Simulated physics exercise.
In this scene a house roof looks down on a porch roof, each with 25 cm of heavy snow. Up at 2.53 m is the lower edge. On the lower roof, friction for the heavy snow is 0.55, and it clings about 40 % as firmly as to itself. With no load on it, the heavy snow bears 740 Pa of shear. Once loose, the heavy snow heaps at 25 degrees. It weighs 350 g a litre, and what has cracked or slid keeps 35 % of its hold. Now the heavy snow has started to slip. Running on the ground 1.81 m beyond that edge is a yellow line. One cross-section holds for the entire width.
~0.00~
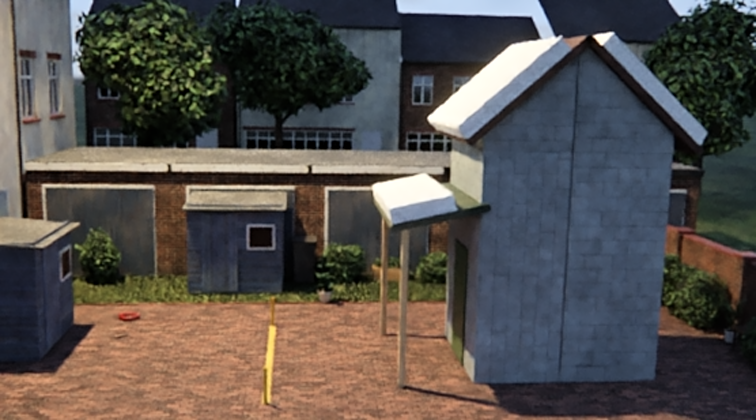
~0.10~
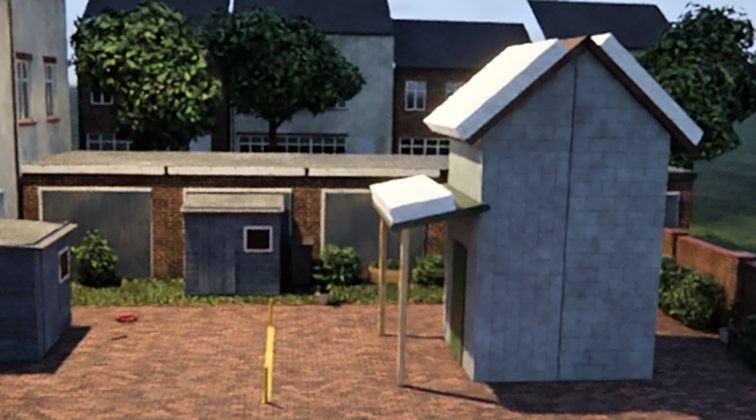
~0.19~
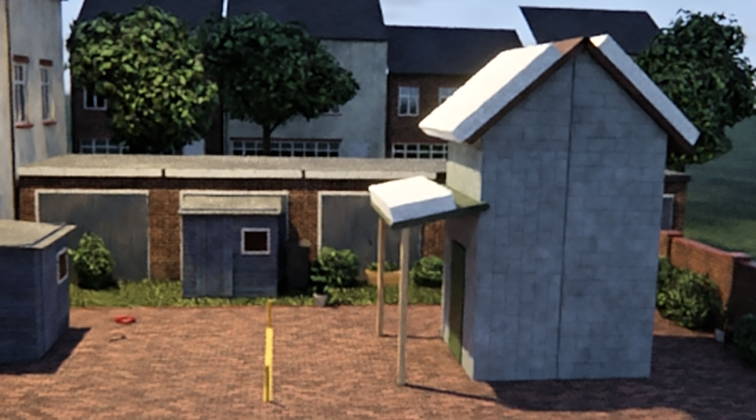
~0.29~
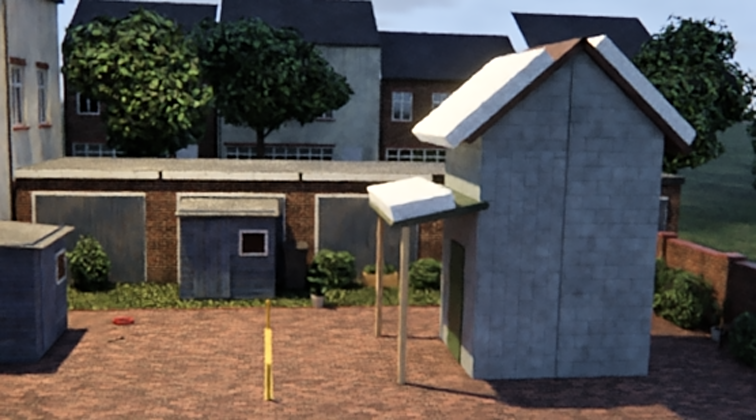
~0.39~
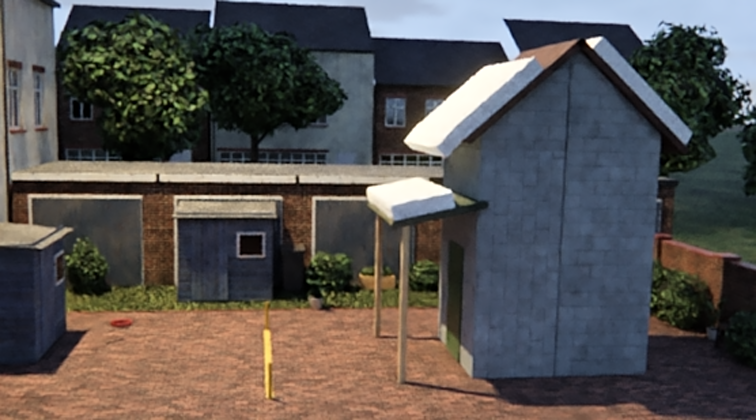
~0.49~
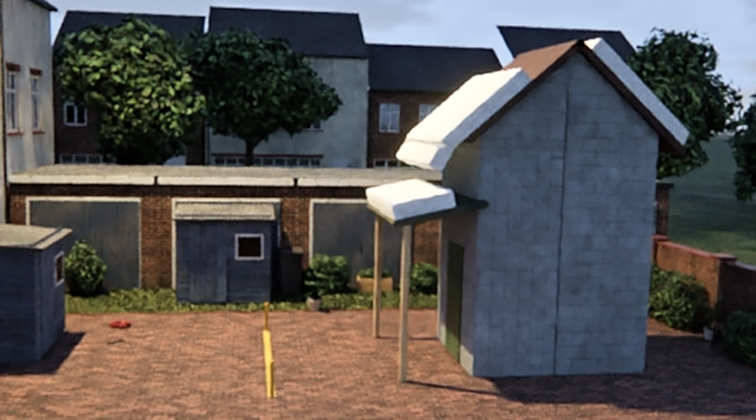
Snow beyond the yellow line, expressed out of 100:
About 38 out of 100.
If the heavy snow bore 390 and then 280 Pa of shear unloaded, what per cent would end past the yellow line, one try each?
Respectively 45 % and 45 %.
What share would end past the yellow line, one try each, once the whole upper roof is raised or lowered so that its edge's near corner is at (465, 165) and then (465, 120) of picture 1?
18 per cent, then 40 per cent.
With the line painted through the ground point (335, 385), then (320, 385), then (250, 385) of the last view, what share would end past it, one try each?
Respectively 70, 60 and 30 percent would end past it.
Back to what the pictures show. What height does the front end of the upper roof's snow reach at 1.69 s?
Height: Approx. 0.0 m.
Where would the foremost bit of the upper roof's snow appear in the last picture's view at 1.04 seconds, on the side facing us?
At roughly (345, 237).
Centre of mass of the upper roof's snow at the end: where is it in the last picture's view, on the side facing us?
(265, 368), roughly.
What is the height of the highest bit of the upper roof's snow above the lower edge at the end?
0.5 m or so.
After 1.04 s, 2 % is below the lower edge and 0 % is past the line.
After 1.69 s, 75 % is below the lower edge and 26 % is past the line.
After 2.35 s, 75 % is below the lower edge and 38 % is past the line.
After 3.00 s, 75 % is below the lower edge and 38 % is past the line.
After 3.10 s, at the end, 75 % is below the lower edge and 38 % is past the line.
